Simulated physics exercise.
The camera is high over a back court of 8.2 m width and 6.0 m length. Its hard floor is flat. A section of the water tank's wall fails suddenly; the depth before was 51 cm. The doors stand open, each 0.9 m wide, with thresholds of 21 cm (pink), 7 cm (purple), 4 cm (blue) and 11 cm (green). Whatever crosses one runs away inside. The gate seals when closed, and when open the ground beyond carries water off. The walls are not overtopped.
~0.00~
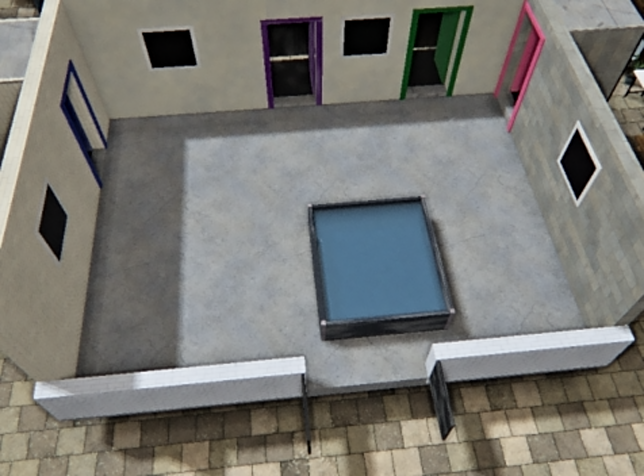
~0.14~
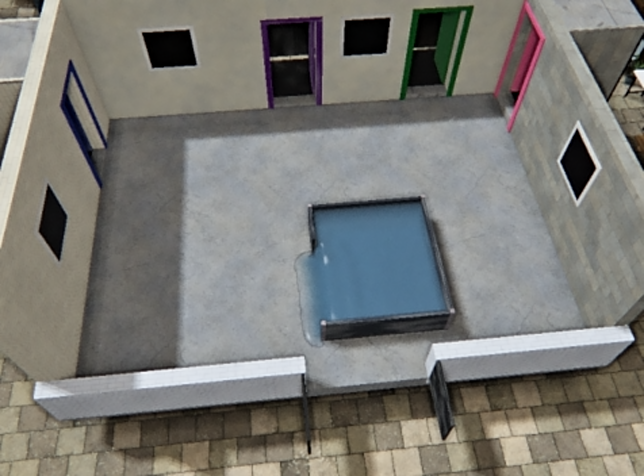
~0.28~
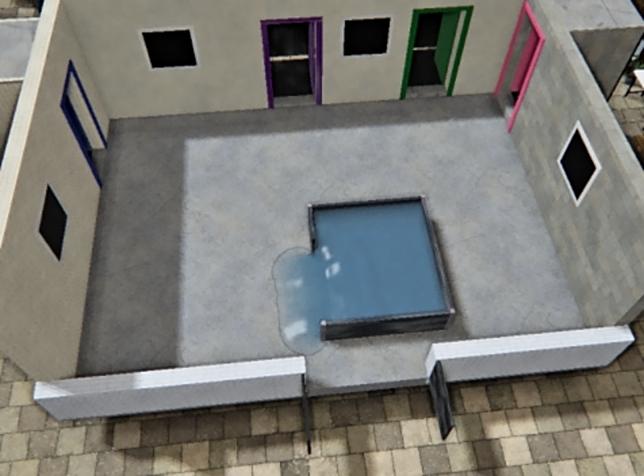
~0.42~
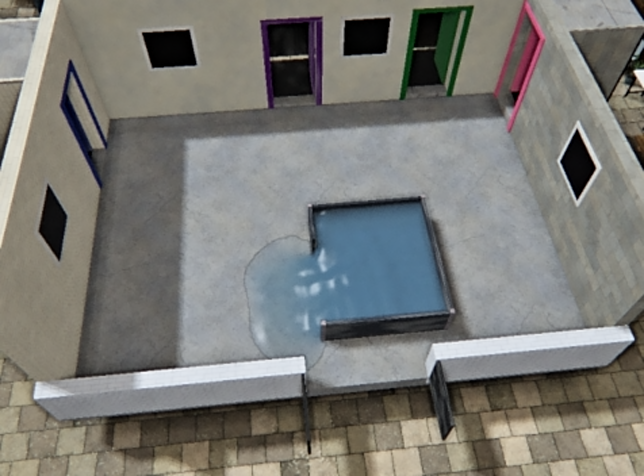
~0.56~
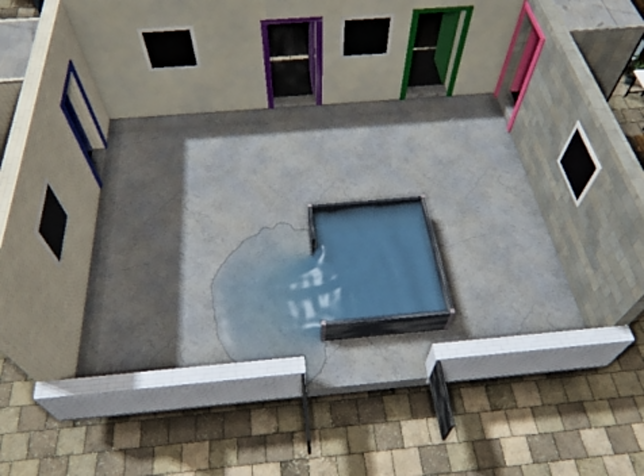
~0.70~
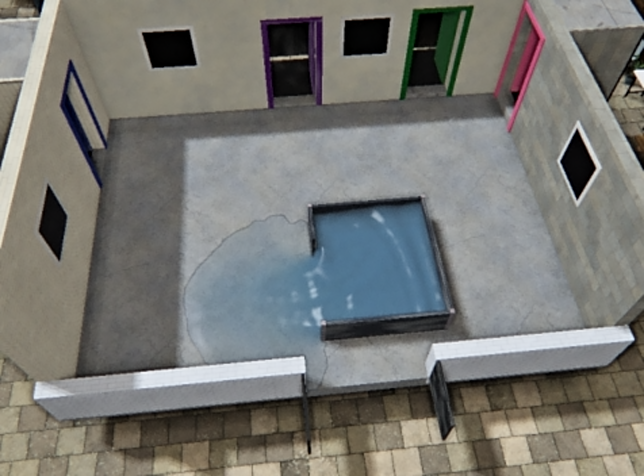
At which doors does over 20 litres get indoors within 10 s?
Within that time: At the pink door it stays under the limit; at the purple door it does not reach the limit; at the blue door it passes the limit; at the green door it keeps below the limit.
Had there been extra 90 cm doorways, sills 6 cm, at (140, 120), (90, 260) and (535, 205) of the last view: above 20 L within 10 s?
In turn: Above, past it, below.
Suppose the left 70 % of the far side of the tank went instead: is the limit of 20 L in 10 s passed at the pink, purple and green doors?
Against that limit: Pink not over, purple past it, green below.
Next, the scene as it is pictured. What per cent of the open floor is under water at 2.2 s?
Some 30 per cent of it.
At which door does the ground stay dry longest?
The pink one.
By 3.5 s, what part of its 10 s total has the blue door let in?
Some 0 per cent by then.
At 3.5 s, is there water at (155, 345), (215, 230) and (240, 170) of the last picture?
In that order: Flooded, wet, dry.
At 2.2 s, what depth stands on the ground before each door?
In cm: Pink 0, purple 0, blue 0, green 0.
After 1.4 s water covers 25 % of the floor and is deepest (26 cm) near (315, 321); pink door not reached, purple door not reached, blue door not reached, green door not reached.
After 2.2 s water covers 30 % of the floor and is deepest (40 cm) near (73, 397); pink door not reached, purple door not reached, blue door not reached, green door not reached.
After 3.5 s water covers 30 % of the floor and is deepest (26 cm) near (73, 397); pink door not reached, purple door not reached, blue door 6 cm at the sill, 0 L in, green door not reached.
After 6.0 s water covers 50 % of the floor and is deepest (17 cm) near (127, 124); pink door not reached, purple door 7 cm at the sill, 0 L in, blue door 6 cm at the sill, 10 L in, green door not reached.
After 10.0 s water covers 80 % of the floor and is deepest (10 cm) near (104, 164); pink door 8 cm at the sill, 0 L in, purple door 6 cm at the sill, 1 L in, blue door 9 cm at the sill, 63 L in, green door 3 cm at the sill, 0 L in.
